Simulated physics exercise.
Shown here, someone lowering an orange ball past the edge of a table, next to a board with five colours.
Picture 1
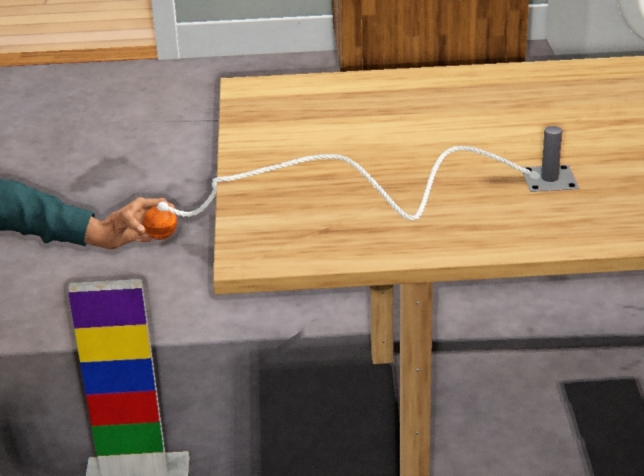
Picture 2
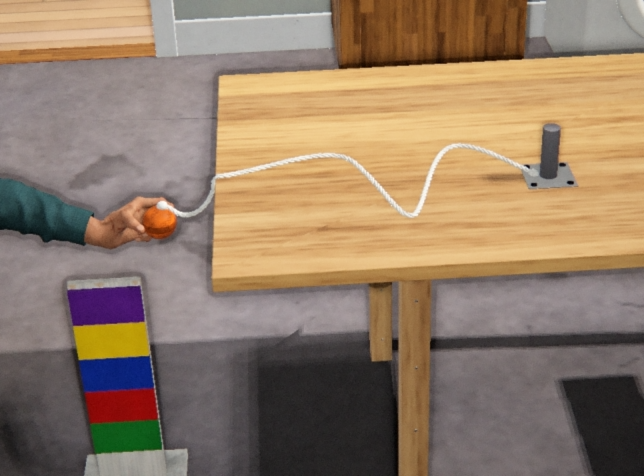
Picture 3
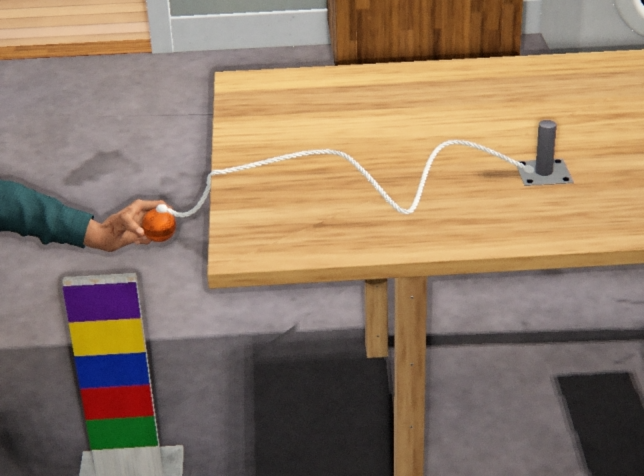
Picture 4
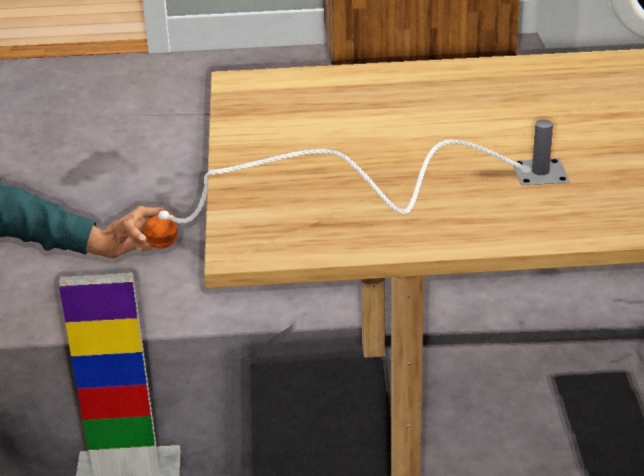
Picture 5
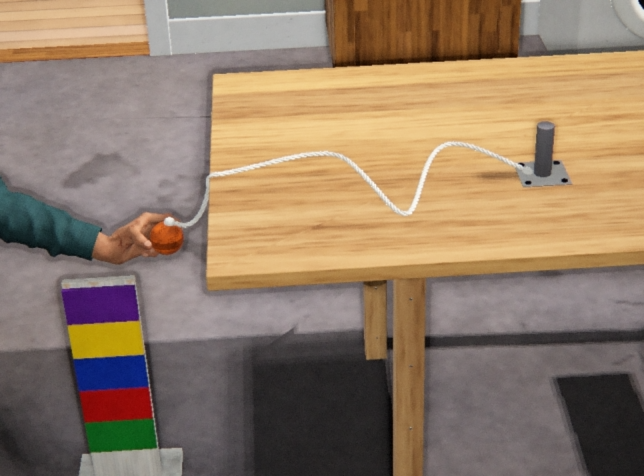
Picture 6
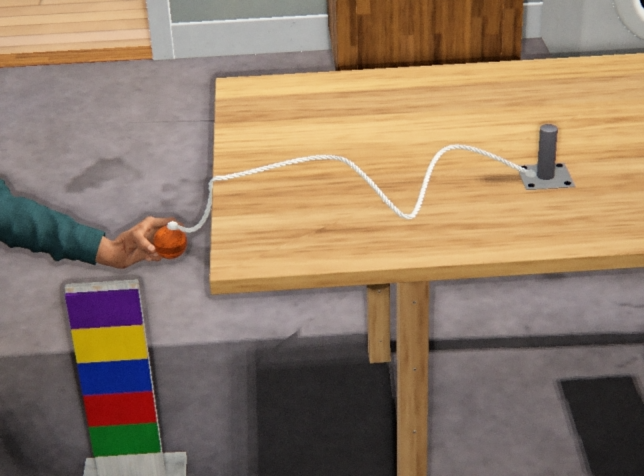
In the video, a hand holds an orange ball tied to a white cord that curves across a wooden table to a gray post, beside a multicolored striped strip. The hand moves the ball slightly downward and to the right.
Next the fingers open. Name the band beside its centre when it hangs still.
Its middle rests at the green band.
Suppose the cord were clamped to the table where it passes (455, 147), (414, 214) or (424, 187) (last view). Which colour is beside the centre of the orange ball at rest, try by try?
In that order: Red; yellow; blue.
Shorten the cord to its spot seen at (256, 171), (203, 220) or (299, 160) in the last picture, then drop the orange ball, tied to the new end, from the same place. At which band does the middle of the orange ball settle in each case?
Taking them in turn: Yellow; red; purple.
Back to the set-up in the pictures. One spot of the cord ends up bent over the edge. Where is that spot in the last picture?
That spot is around (375, 188).
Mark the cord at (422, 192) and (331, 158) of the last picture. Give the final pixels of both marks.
They go to (329, 185) and to (216, 262).
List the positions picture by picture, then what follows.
The first frame shows orange ball (160, 222); purple (108, 310); yellow (113, 345); blue (118, 377); red (123, 410); green (128, 440).
The second frame shows orange ball (159, 222); cord through (492, 154) (430, 174) (399, 209) (350, 160) (252, 170).
The third frame shows orange ball (159, 225).
The fourth frame shows orange ball (161, 232); cord through (484, 150) (423, 170) (391, 205) (342, 156) (244, 166).
The fifth frame shows orange ball (166, 238).
The sixth frame shows orange ball (170, 242); cord through (489, 155) (428, 175) (396, 210) (347, 162) (249, 173).
A little later, ball near (256, 428); level with green.
Next, ball near (221, 431); level with green.
When it is over, ball near (241, 432); level with green. The green one.
